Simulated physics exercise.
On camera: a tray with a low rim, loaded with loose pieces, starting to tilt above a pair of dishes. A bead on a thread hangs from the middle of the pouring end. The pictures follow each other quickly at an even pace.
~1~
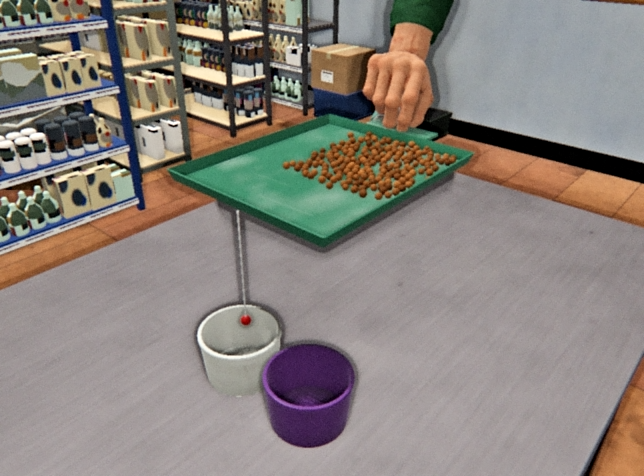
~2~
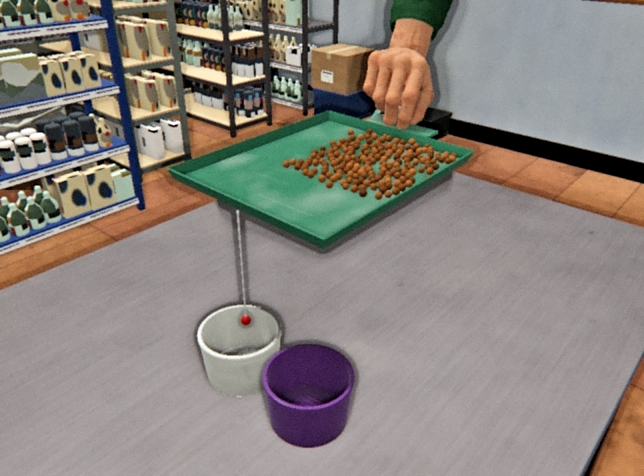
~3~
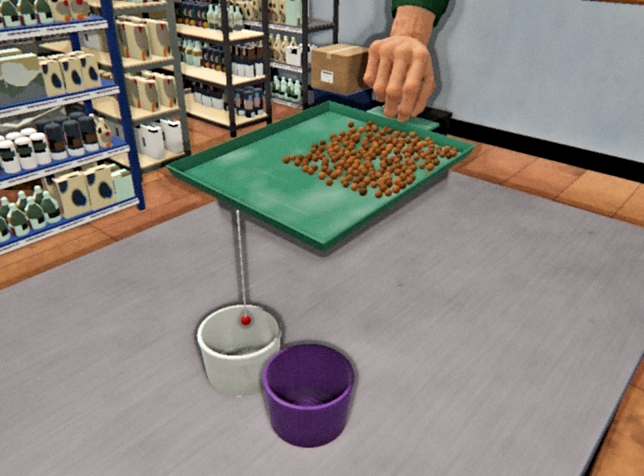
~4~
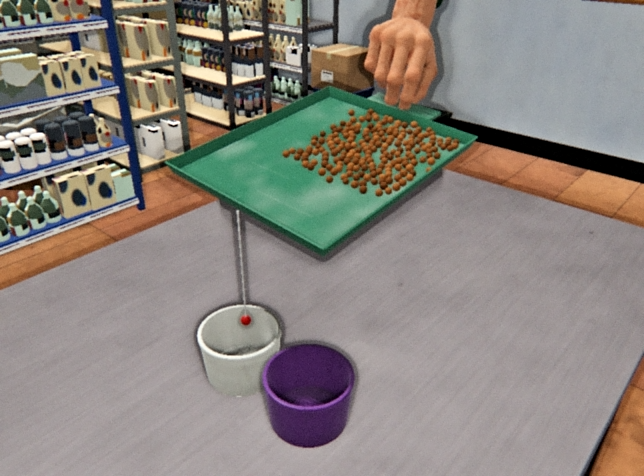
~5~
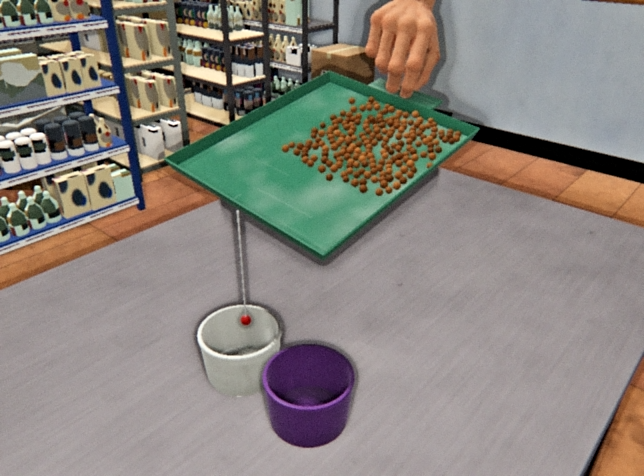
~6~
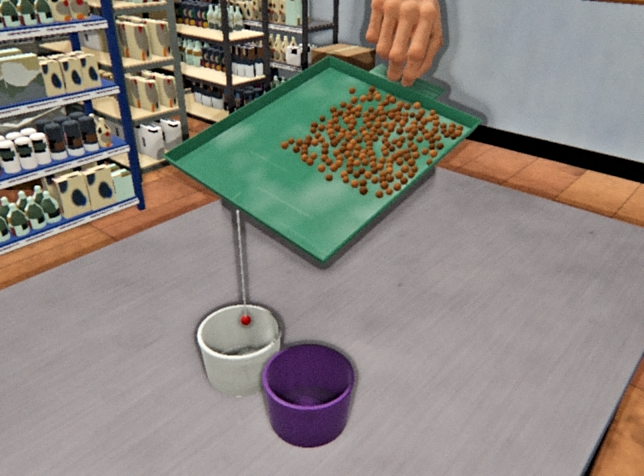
A hand raises the back of a green tray of brown balls above two dishes.
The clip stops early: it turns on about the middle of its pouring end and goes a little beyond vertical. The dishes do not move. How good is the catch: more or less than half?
Caught overall: More than half.
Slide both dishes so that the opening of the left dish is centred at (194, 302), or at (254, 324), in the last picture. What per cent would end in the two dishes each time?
First some 0, then 60 per cent.
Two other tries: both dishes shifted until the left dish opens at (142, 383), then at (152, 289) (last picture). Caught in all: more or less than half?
At the first place under half, at the second below a half.
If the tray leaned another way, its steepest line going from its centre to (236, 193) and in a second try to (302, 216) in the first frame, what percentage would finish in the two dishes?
First some 10, then 60 per cent.
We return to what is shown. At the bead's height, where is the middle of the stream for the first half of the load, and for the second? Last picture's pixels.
At about (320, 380), then at (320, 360).
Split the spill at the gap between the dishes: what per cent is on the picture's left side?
Near 50 %.
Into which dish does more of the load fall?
The winner is the right-hand dish.
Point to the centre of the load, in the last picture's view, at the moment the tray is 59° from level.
Around (322, 280).
Just after the last frame, tray tipped steeply; roughly half on the tray; about a tenth in the right dish; about a tenth outside both; roughly a quarter in the air.
A moment on, tray tipped right over; just a few on the tray; roughly two thirds in the right dish; roughly a quarter outside both; just a few in the air.
Further on, tray tipped past a quarter turn; roughly two thirds in the right dish; roughly a quarter outside both.
When it is over, tray tipped past a quarter turn; roughly two thirds in the right dish; not one in the left dish; roughly a quarter outside both.
